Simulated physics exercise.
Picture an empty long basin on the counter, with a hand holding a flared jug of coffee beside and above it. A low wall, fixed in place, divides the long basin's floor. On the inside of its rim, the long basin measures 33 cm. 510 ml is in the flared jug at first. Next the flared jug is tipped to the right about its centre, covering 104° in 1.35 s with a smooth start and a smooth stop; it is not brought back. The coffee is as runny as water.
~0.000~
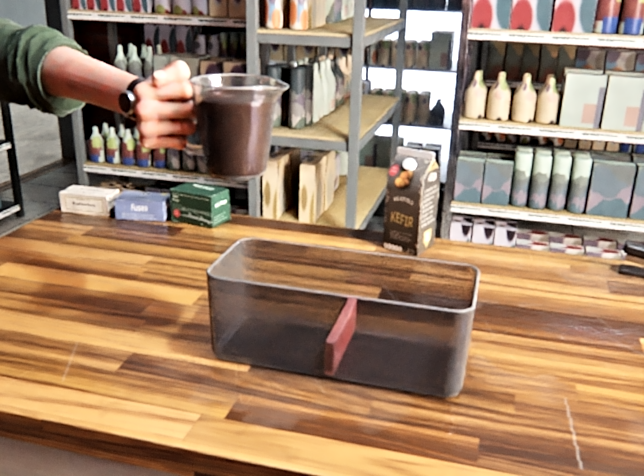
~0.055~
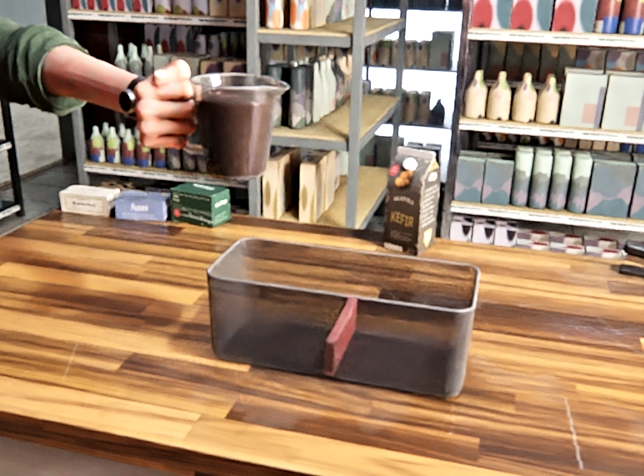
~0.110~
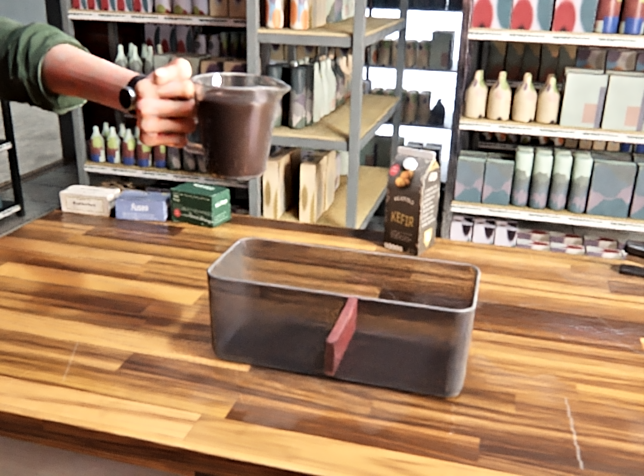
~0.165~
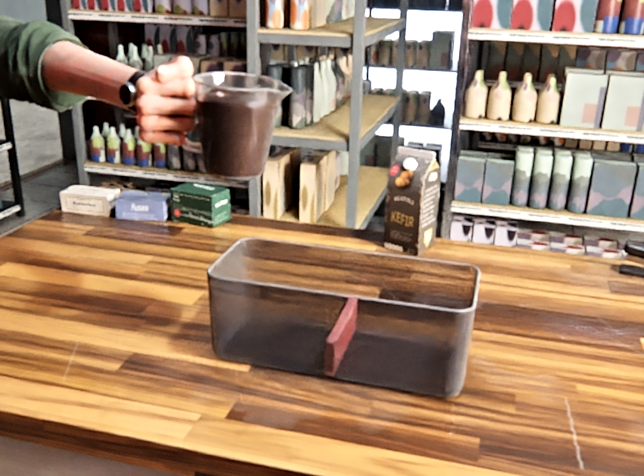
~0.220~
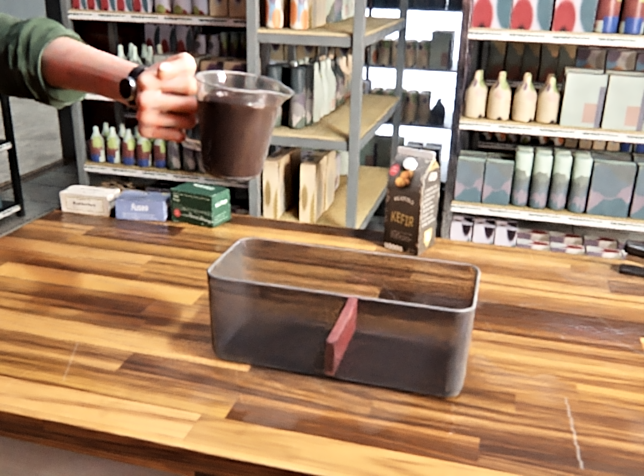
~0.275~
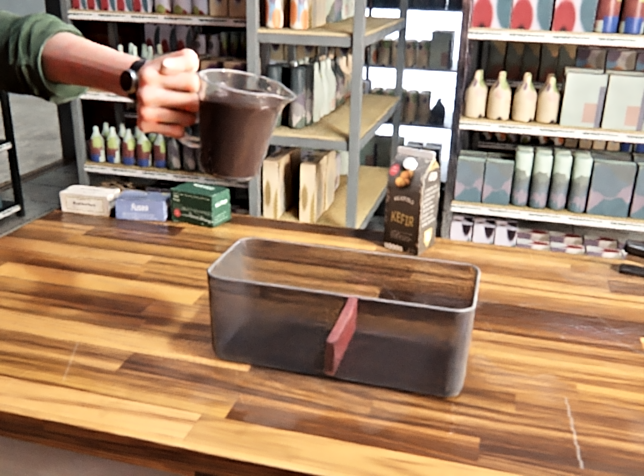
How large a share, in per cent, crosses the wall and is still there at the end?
A share of about 55 per cent.
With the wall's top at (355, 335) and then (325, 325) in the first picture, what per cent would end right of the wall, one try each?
30 in a hundred, followed by 80 in a hundred.
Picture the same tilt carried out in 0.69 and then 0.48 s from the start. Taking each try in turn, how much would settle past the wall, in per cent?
Near 35 in a hundred on the first go and near 30 in a hundred on the second.
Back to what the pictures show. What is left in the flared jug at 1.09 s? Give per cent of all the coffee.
Roughly 22 per cent.
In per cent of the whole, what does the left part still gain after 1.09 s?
I'd put it near 32 percent.
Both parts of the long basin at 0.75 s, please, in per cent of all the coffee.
1 per cent left and 4 right, roughly.
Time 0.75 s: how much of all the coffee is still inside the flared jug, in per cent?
Around 78 in a hundred.
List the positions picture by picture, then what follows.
The first picture shows tilt 0°; pouring edge (288, 86); surface from (201, 92) to (276, 98); the long basin's rim runs from (224, 256) to (476, 289); the wall's top is at (342, 320).
The second picture shows tilt 0°; pouring edge (289, 87); surface from (201, 92) to (276, 98).
The third picture shows tilt 2°; pouring edge (290, 88); surface from (202, 92) to (277, 98).
The fourth picture shows tilt 4°; pouring edge (292, 90); surface from (204, 92) to (278, 99).
The fifth picture shows tilt 7°; pouring edge (293, 93); surface from (205, 92) to (279, 99).
The sixth picture shows tilt 10°; pouring edge (296, 97); surface from (207, 93) to (284, 100).
Then, 0.75 s in, the tilt is 61° and 77 per cent is still to pour, 1 is left of the wall and 4 right of it.
Then, 1.09 s in, the tilt is 95° and 22 per cent is still to pour, 12 is left of the wall and 44 right of it.
Then, 1.46 s in, the tilt is 104° and 0 per cent is still to pour, 42 is left of the wall and 55 right of it.
Then, 1.85 s in, the tilt is 104° and 0 per cent is still to pour, 43 is left of the wall and 55 right of it.
Finally, 43 per cent lies left of the wall, 55 right of it and 2 outside.
